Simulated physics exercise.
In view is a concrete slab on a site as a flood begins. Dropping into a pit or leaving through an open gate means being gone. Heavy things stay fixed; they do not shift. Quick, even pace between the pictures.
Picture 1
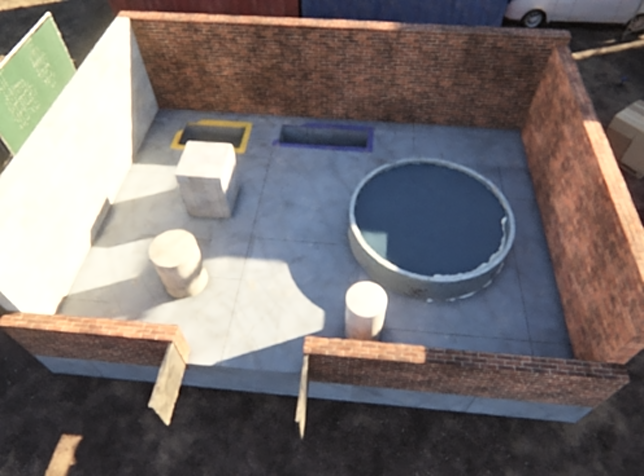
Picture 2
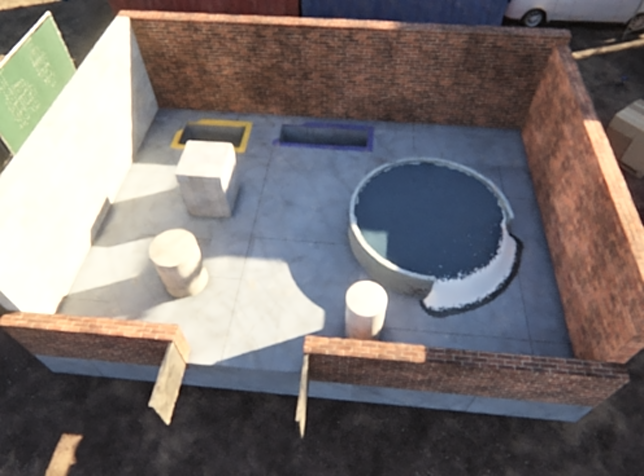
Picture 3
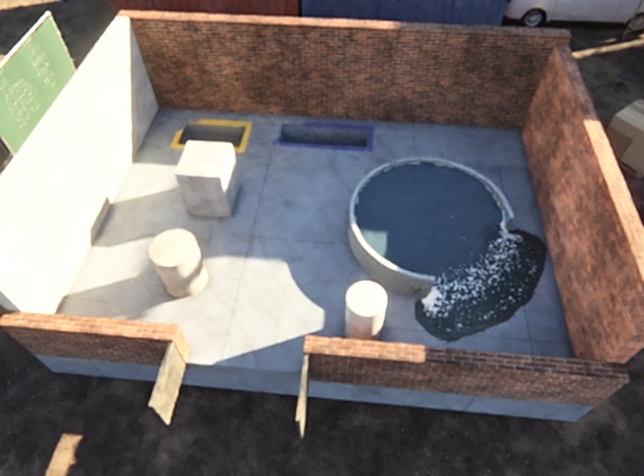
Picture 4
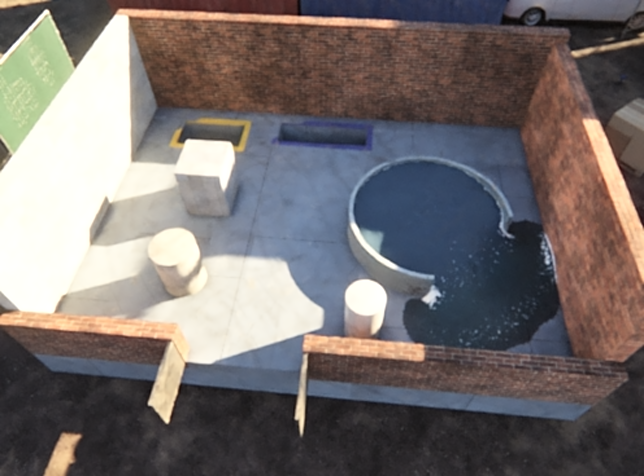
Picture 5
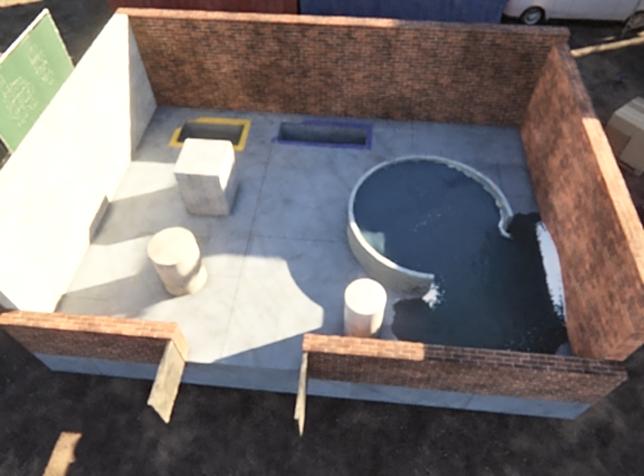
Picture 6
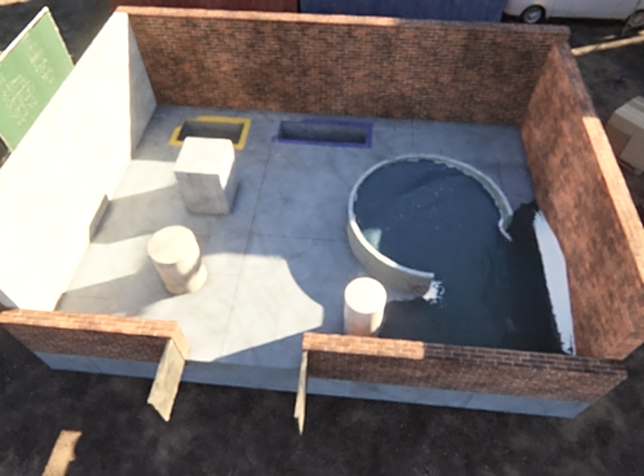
At the start, a round pool full of dark water stands whole and still on a walled concrete slab with blocks and pits. Its lower-right side opens and foaming water pours out, spreading to the right-hand brick wall and along the front wall, while the blocks stay put.
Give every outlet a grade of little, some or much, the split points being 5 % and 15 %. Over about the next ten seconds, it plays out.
Grades: Gate - little; yellow pit - little; blue pit - some.
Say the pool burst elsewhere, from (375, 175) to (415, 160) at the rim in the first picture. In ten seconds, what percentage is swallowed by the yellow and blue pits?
I'd say the yellow pit gets around 6 percent and the blue pit around 45 percent.
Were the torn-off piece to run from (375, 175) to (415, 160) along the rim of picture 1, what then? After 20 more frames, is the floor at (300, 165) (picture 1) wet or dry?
Verdict: Wet.
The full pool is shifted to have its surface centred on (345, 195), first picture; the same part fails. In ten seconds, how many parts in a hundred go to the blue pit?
Share in the blue pit - 14 %.
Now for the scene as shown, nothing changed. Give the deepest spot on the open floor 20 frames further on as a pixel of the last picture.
Near (382, 339).
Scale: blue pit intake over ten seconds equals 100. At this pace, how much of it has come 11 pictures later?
Share by then: About 0 in a hundred.
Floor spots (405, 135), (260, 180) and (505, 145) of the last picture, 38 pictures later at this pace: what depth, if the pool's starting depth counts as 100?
Around 12, 8 and 25 %.
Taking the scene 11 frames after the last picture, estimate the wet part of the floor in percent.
Around 20 percent.
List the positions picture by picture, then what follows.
The first picture shows the pool at (430, 216) is whole and still.
In the second picture, water pours out at (486, 276) and has run to (426, 305).
In the third picture, the front is at (539, 244), out from the gap at (486, 277).
In the fourth picture, water pours out at (485, 276) and has run to (542, 231).
In the fifth picture, water pours out at (484, 275) and has run to a hidden place.
In the sixth picture, water pours out at (484, 274) and has run to a hidden place.
A moment on, water covers 15 % of the floor; the gate 0 %, the yellow pit 0 %, the blue pit 0 %.
Next, water covers 20 % of the floor; the gate 0 %, the yellow pit 0 %, the blue pit 0 %.
Then, water covers 40 % of the floor; the gate 0 %, the yellow pit 0 %, the blue pit 0 %.
Later, water covers 75 % of the floor; the gate 1 %, the yellow pit 0 %, the blue pit 1 %.
In the end, water covers 95 % of the floor; the gate 2 %, the yellow pit 2 %, the blue pit 7 %.
